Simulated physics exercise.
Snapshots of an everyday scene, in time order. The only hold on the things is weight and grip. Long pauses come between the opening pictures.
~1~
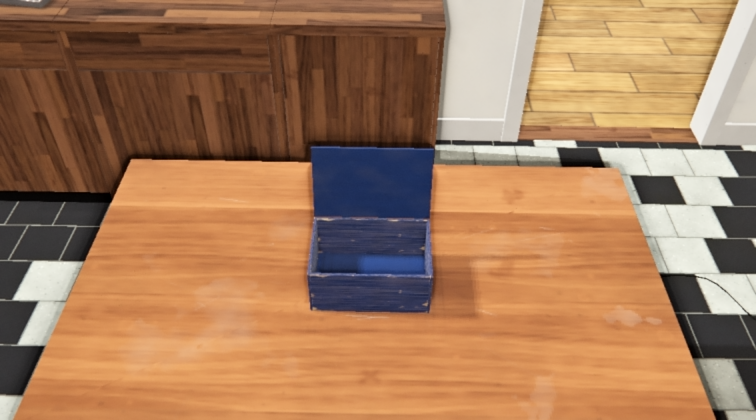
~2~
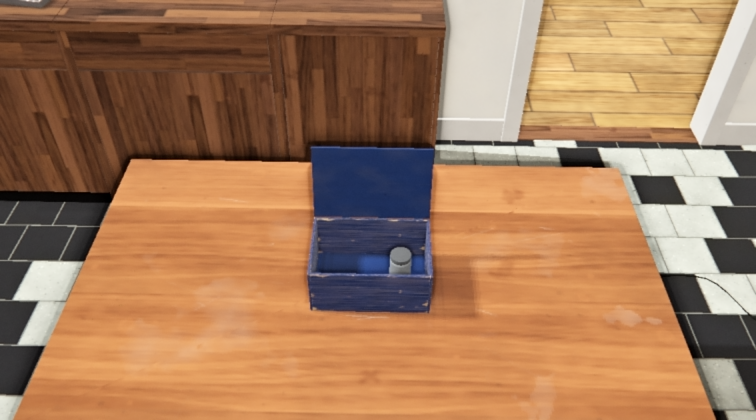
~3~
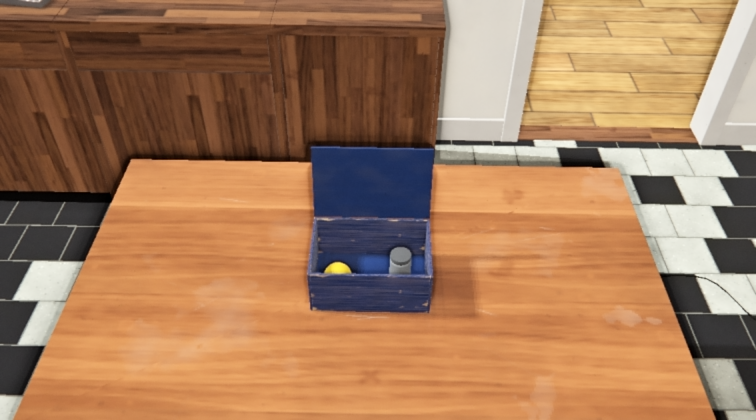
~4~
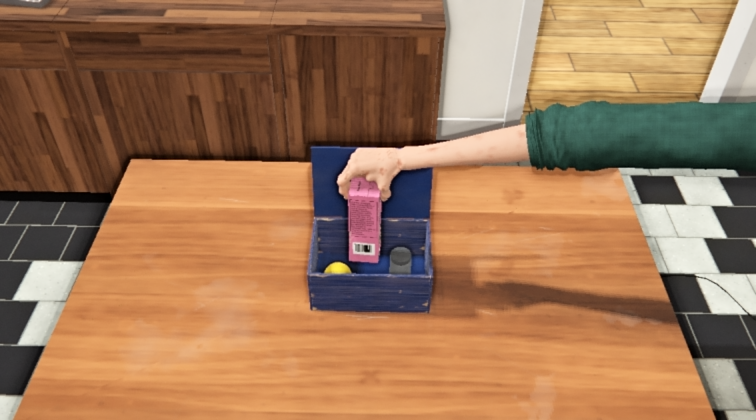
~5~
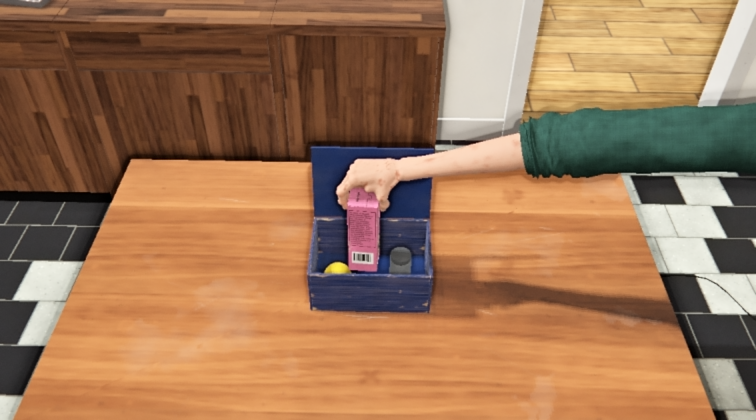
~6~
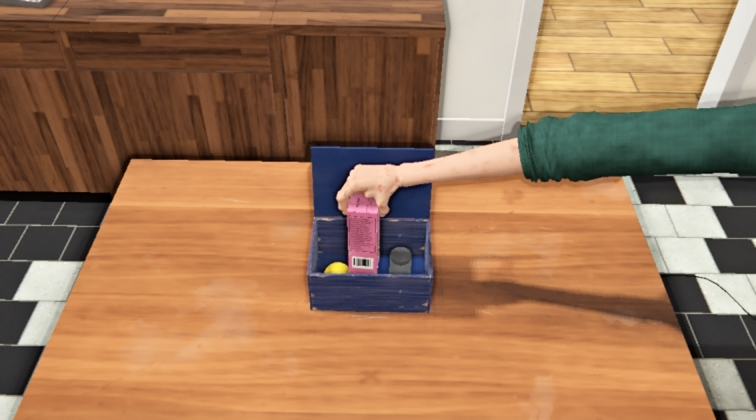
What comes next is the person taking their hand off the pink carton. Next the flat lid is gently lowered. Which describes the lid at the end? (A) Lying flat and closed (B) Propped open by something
B.
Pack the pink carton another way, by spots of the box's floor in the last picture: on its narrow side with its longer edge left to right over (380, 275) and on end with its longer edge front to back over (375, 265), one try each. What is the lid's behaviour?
On the first go the lid settles shut, and on the second go it remains open a bit.
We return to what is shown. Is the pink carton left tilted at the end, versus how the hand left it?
Observation: It tilts over.
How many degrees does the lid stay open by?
It comes to about 30°.
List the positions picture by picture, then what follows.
The last thing is not in view yet, in the first frame.
The last thing is not in view yet; grey shaker (400, 269), in the second frame.
The last thing is not in view yet; grey shaker (400, 269), in the third frame.
Still above its spot; pink carton (365, 220); grey shaker (400, 269), in the fourth frame.
Still above its spot; pink carton (364, 230); grey shaker (400, 269), in the fifth frame.
Put in, still held; pink carton (364, 235); grey shaker (400, 269), in the sixth frame.
Then, 0.40 s on from there, pink carton turned 18° from how it was put near (382, 264); grey shaker turned 5° from how it was put; yellow lemon shifted a little.
Then, 1.20 s on from there, lid starting down; pink carton shifted about its own width near (375, 257).
Then, 1.60 s on from there, lid 56° above the rim; pink carton shifted about its own width near (376, 257).
Then, 2.40 s on from there, lid 33° above the rim; pink carton turned 20° from how it was put near (378, 265).
In the end, lid 32° above the rim; moved from the start, pink carton; the other 2 unmoved. At the end, from the last picture's camera, pink carton near (378, 265).
